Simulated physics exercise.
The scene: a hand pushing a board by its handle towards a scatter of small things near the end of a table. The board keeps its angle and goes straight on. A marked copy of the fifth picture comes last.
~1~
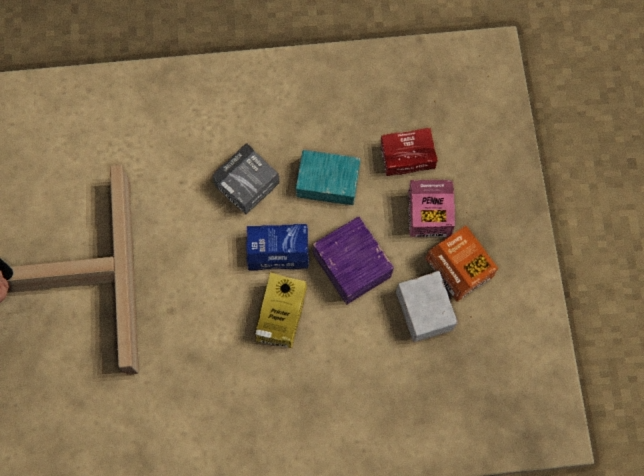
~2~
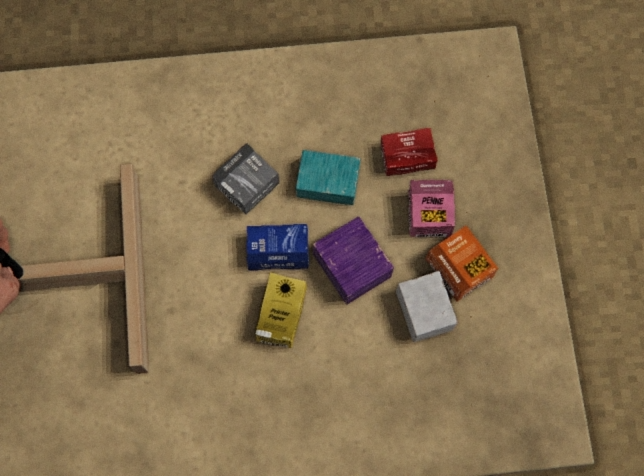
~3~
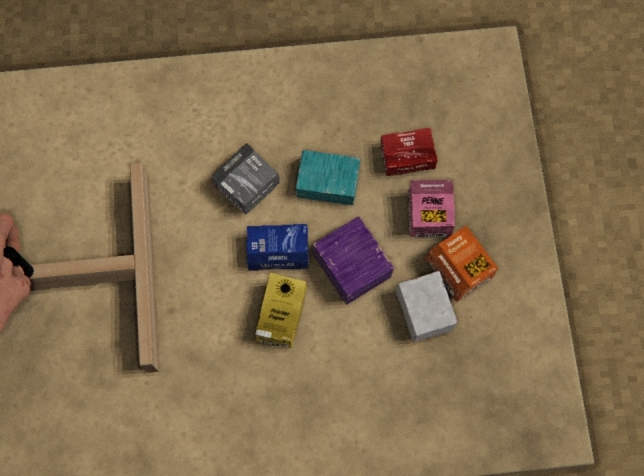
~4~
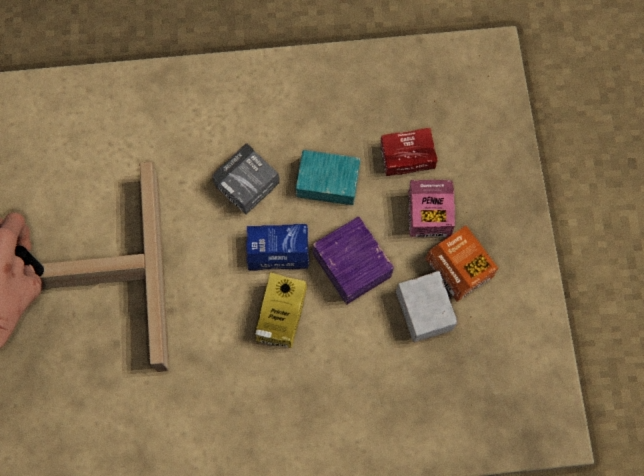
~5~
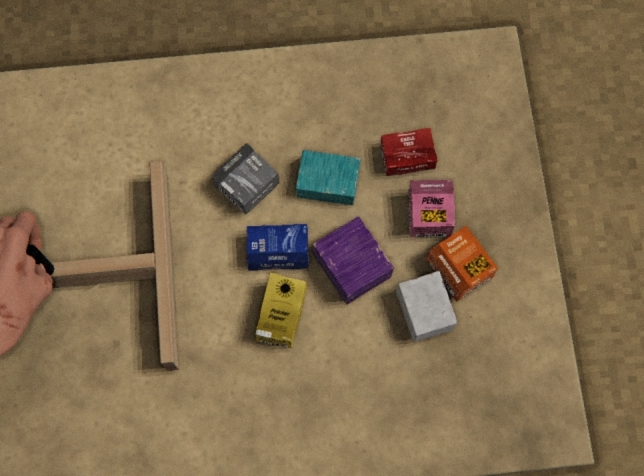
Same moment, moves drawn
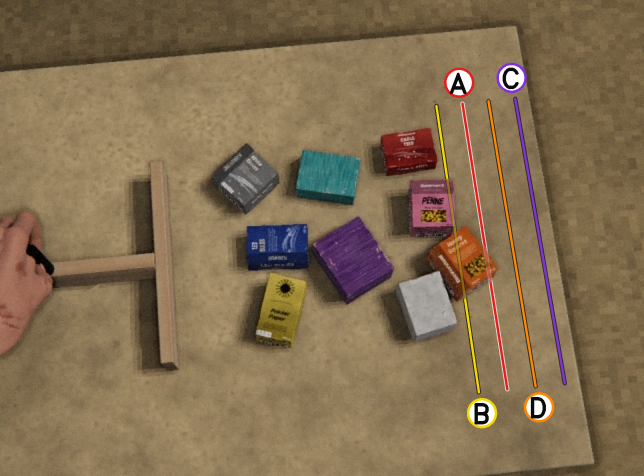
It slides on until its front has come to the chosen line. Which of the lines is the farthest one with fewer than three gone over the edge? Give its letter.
B is the last line within the limit.
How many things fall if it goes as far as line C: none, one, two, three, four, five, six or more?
By then, six or more.
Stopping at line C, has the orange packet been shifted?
Yes.
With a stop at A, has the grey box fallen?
No.
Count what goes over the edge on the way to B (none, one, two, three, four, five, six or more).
Two.
On the marked copy, A at (484, 240); B at (457, 243); C at (539, 235); D at (511, 238).
With B. Early on, board (269, 248); grey box (302, 184); turquoise block (361, 181).
Further on, board (377, 238); pink packet (511, 200); orange packet (520, 278).
At the end, board (457, 230); pink packet over the edge; orange packet over the edge; two fallen.
As for the rest, A drops four; C drops eight; D drops five.
